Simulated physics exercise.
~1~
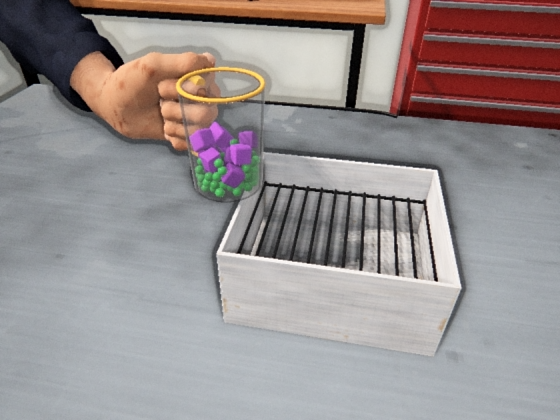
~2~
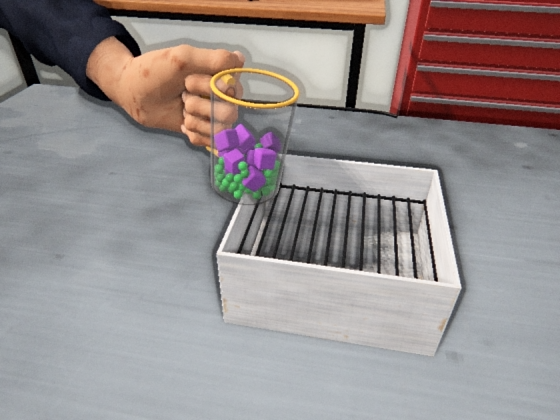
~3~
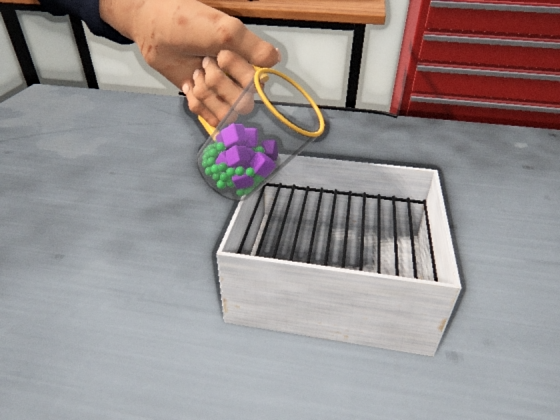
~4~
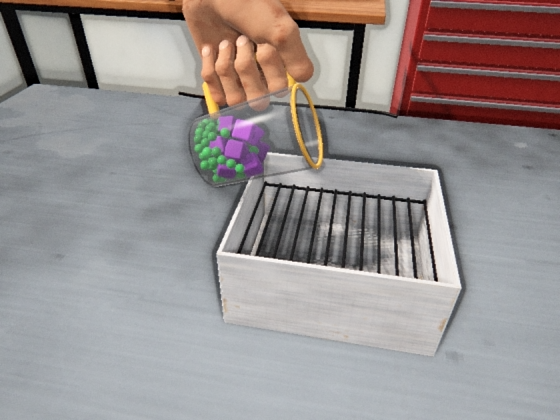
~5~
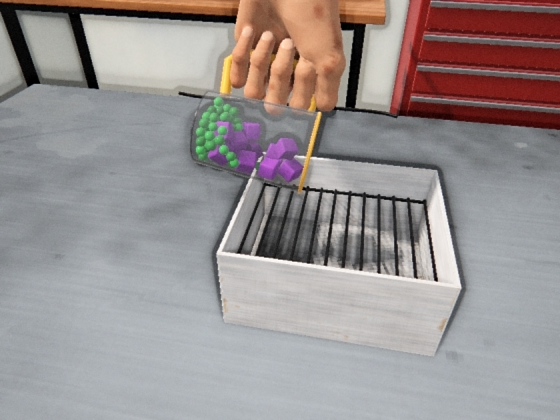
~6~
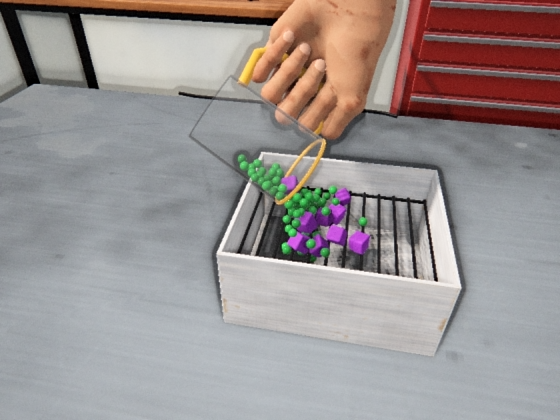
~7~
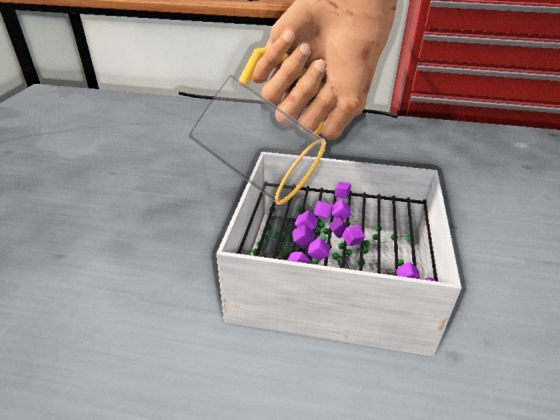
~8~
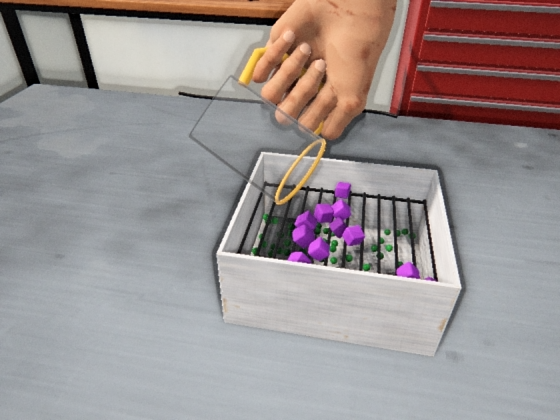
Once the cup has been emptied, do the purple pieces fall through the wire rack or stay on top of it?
The purple pieces stay on top of the wires. Only the green ones fall between the wires to the bottom of the box.
